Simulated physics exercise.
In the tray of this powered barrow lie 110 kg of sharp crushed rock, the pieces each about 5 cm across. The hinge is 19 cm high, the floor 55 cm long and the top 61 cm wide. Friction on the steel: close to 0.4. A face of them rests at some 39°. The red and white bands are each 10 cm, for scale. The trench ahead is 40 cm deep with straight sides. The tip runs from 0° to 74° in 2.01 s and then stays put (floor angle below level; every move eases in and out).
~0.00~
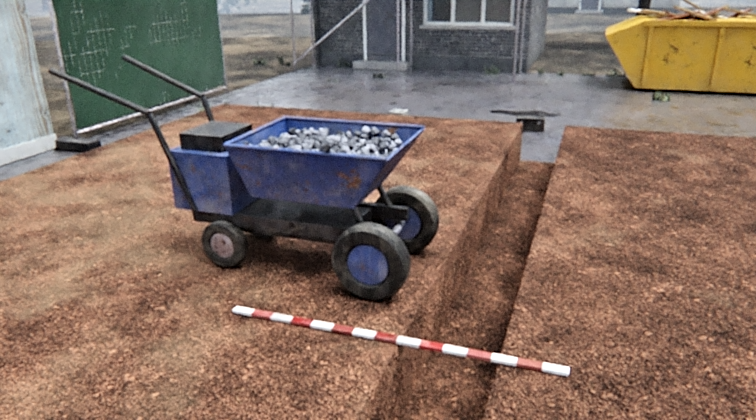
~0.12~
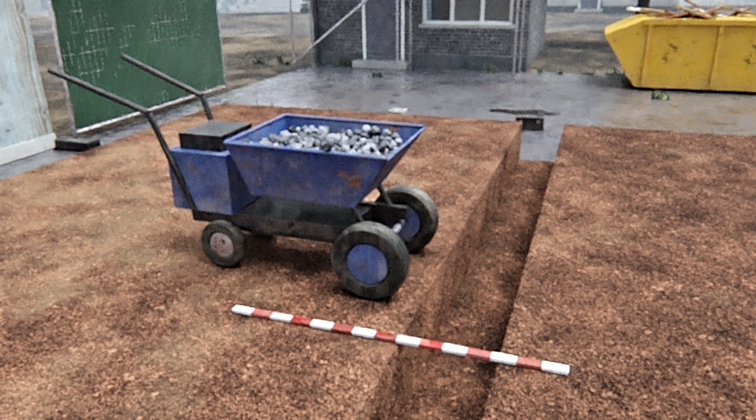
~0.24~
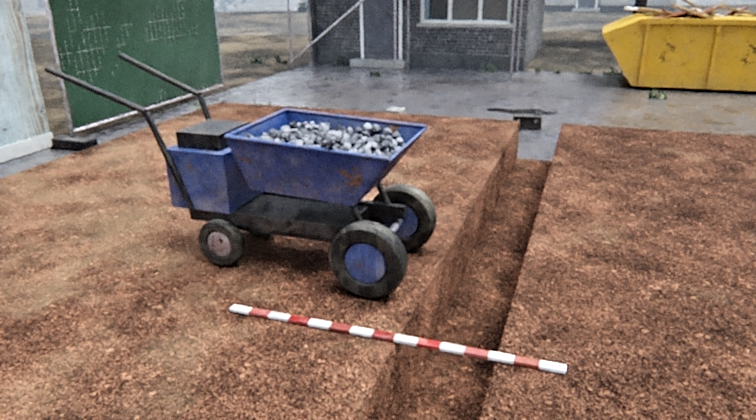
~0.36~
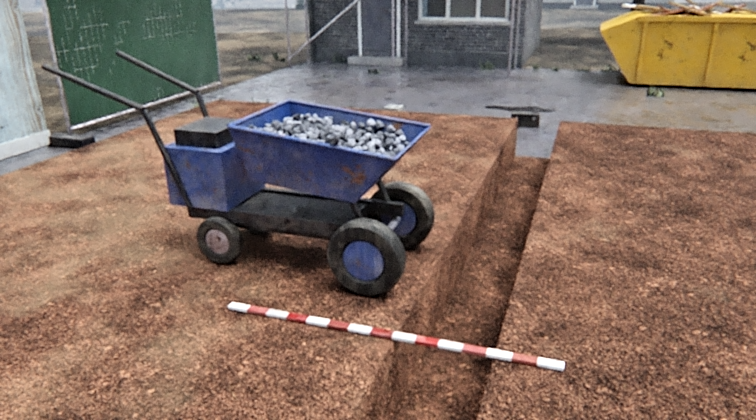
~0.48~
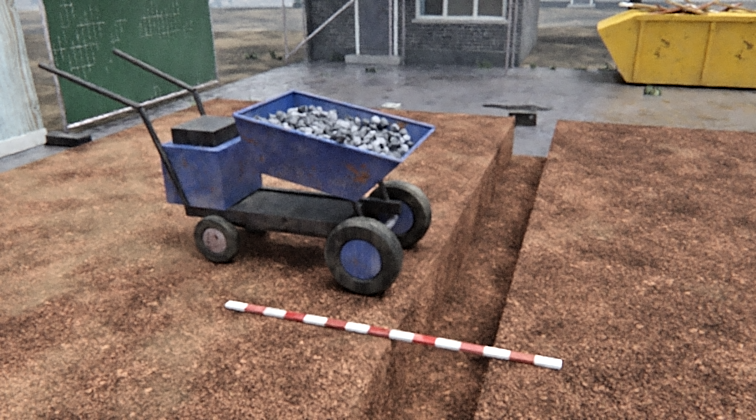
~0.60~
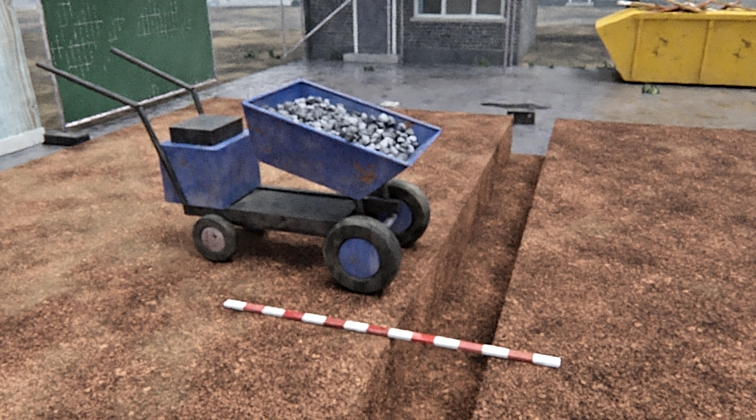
The blue tray of a small powered barrow, heaped with grey crushed stones, stands on reddish-brown ground beside a narrow trench, seen from slightly above in a yard. A red and white banded pole lies in front, with a green board behind left and a yellow skip behind right. The tray slowly tilts forward, its rear rising, while the view drifts very slightly and the wheels stay put.
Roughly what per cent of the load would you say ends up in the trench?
I'd say 64 per cent ends up in the trench.
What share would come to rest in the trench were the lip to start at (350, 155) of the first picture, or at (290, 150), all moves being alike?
About 95 per cent first, then about 70 per cent.
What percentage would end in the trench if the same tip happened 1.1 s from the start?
In that case some 55 per cent.
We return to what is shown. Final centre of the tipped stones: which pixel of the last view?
About (495, 330).
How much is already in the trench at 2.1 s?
By that moment, roughly 15 per cent of the load.
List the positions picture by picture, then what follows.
The tray is at 0°, its lip at (387, 160); the top of the load is at (342, 137), in the first picture.
The tray is at 1°, its lip at (388, 159); the top of the load is at (330, 133); the stones move at 0.1 m/s on average, in the second picture.
The tray is at 3°, its lip at (390, 160); the top of the load is at (319, 130); the stones move at 0.2 m/s on average, in the third picture.
Lip at (394, 160), floor tilted 6°, highest stones at (299, 123); the stones move at 0.3 m/s on average, in the fourth picture.
Lip at (400, 162), floor tilted 11°, highest stones at (301, 115); the stones move at 0.4 m/s on average, in the fifth picture.
The tray is at 16°, its lip at (409, 166); the top of the load is at (305, 105); the stones move at 0.4 m/s on average, in the sixth picture.
After 1.5 s the floor is at 63°; 100 % in the tray; the foremost stones are at (489, 237).
After 2.1 s the floor is at 74°; 67 % in the tray, 13 % in the trench, 19 % past the trench; the foremost stones are at (577, 288).
After 2.5 s the floor is at 74°; 39 % in the tray, 25 % in the trench, 36 % past the trench; the foremost stones are at (631, 296).
After 4.4 s the floor is at 74°; 2 % in the tray, 64 % in the trench, 34 % past the trench; the foremost stones are at (640, 297).
